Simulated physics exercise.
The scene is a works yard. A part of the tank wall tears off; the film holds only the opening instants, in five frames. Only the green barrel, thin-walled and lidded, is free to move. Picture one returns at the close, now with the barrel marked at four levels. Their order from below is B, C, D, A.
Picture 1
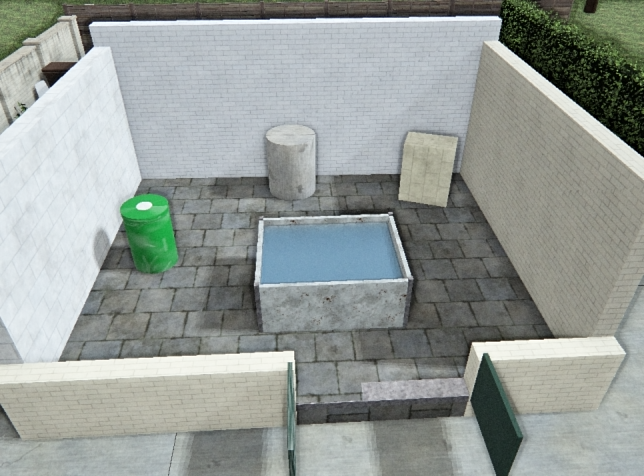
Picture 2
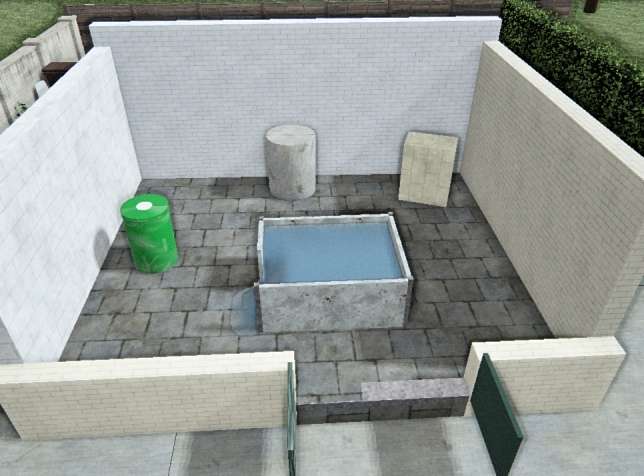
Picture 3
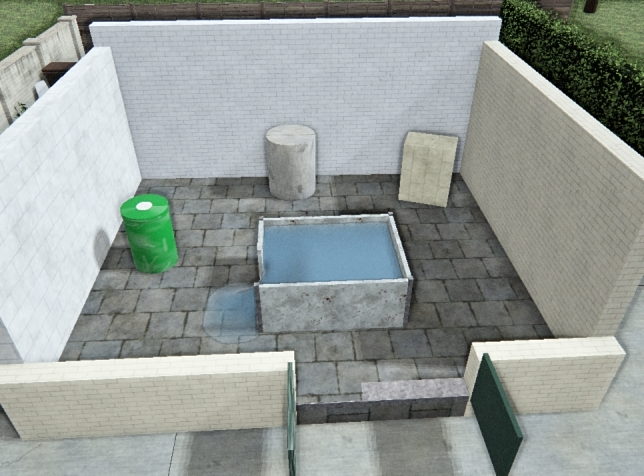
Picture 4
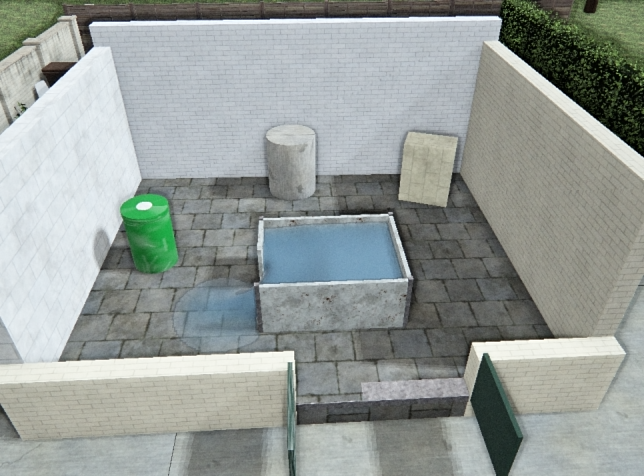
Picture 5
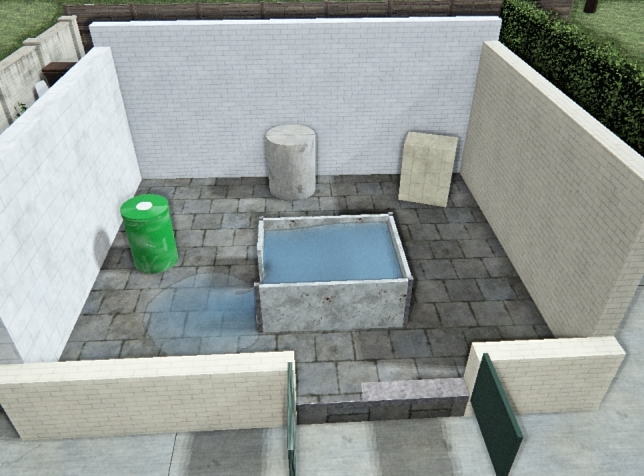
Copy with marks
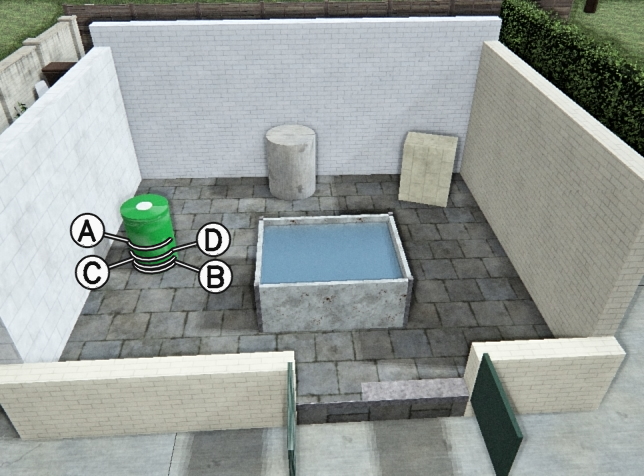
A tank of water leaks from its left side, and a puddle spreads across the paving.
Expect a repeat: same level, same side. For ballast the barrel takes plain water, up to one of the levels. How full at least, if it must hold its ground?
Go for D.
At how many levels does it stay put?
Two of them.
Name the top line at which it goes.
The answer is C.
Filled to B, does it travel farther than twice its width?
Yes.
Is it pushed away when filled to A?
No.
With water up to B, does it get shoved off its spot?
Yes.
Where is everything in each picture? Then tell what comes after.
Lid of the green barrel at (143, 206); tank full, its middle at (330, 252); open gate at (383, 350), in the first frame.
In the second frame, 1 % of the ground wet, in view closest to the barrel at (241, 296).
In the third frame, 3 % of the ground wet, in view closest to the barrel at (217, 294).
In the fourth frame, 5 % of the ground wet, in view closest to the barrel at (204, 285).
Lid of the green barrel at (143, 206); 7 % of the ground wet, in view closest to the barrel at (185, 283), in the fifth frame.
On the marked copy, A at (146, 248); B at (151, 271); C at (150, 267); D at (148, 259); from the bottom up B, C, D, A.
With A, it does not move.
With B, it is pushed about 4 times its own width away.
With C, it is pushed about its own width away.
With D, it does not move.
